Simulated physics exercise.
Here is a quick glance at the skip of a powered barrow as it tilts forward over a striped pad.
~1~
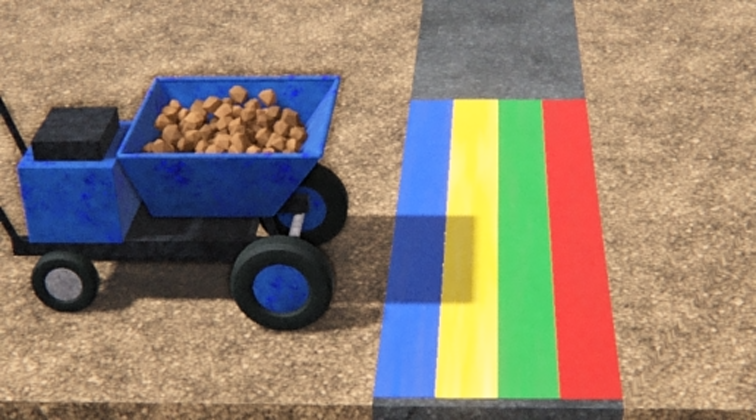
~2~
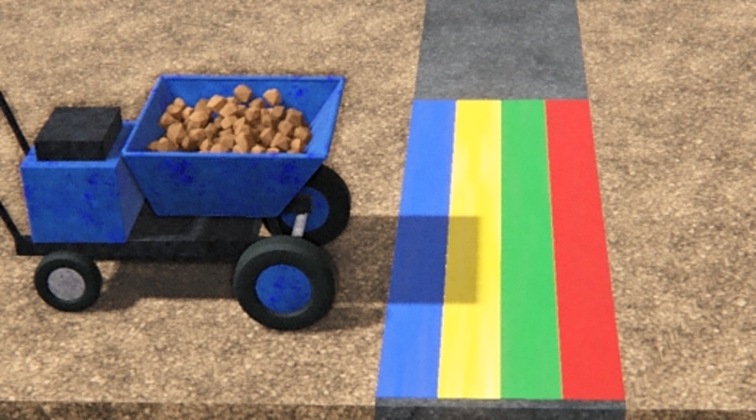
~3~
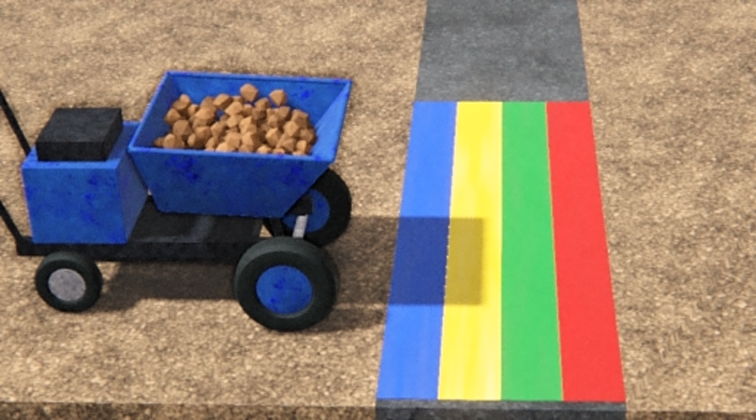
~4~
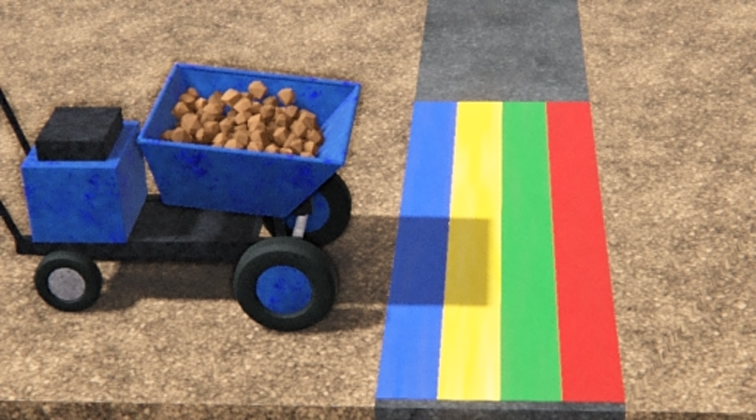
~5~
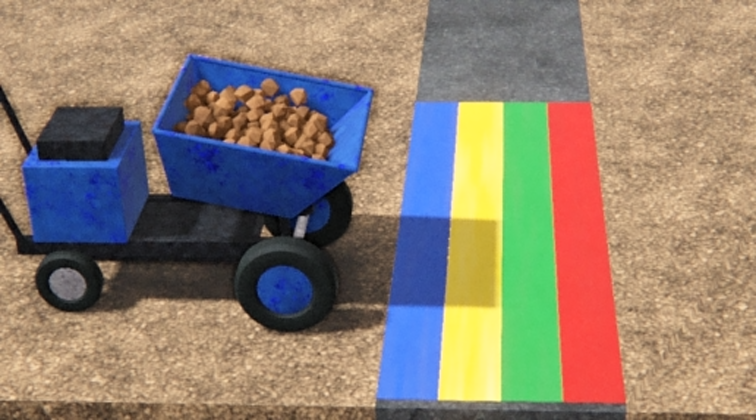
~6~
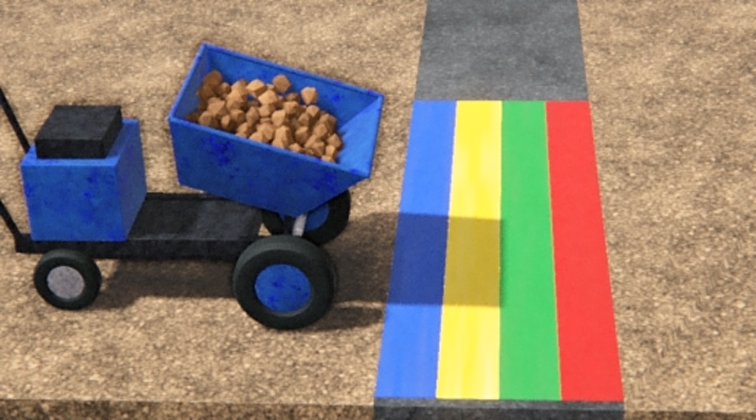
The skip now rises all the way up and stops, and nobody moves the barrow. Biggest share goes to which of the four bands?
Biggest share: Yellow.
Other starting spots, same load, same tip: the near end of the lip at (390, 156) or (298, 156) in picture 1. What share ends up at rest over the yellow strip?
The shares come out close to 0 and 40 per cent, in that order.
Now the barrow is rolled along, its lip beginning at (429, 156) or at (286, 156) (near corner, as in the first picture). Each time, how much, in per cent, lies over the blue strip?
Position 1 near 0 %, position 2 near 20 %.
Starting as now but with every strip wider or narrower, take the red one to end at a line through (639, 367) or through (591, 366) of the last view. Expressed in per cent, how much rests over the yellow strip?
Shares: Close to 40 %; close to 30 %.
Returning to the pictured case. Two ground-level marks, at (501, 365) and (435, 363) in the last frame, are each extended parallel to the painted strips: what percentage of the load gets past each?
First roughly 40 percent, then 70 percent.
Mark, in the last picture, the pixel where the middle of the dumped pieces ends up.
I'd mark it at roughly (500, 277).
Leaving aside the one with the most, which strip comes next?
Second: That green strip.
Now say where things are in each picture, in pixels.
In the first frame, lip of the skip (320, 156), level; top of the load (222, 138), clay clods; blue strip (408, 358); yellow strip (468, 358); green strip (527, 359); red strip (588, 359).
In the second frame, lip of the skip (325, 157), level; top of the load (227, 138).
In the third frame, lip of the skip (332, 160), tipped barely; top of the load (203, 135).
In the fourth frame, lip of the skip (342, 164), tipped a little; top of the load (211, 130).
In the fifth frame, lip of the skip (355, 170), tipped a little; top of the load (223, 125).
In the sixth frame, lip of the skip (367, 176), tipped clearly; top of the load (217, 112); blue strip (409, 358); yellow strip (469, 359); green strip (529, 360); red strip (589, 361).
Just after the last frame, skip tipped steeply; every one in the skip.
A moment on, skip tipped right over; roughly two thirds in the skip; roughly a quarter over the yellow strip; about a tenth over the green strip.
Further on, skip tipped right over; roughly a quarter in the skip; roughly a third over the yellow strip; roughly a quarter over the green strip; about a tenth over the red strip; about a tenth off the paint.
When it is over, skip tipped right over; roughly a quarter in the skip; just a few over the blue strip; roughly a third over the yellow strip; roughly a quarter over the green strip; about a tenth over the red strip; about a tenth off the paint.
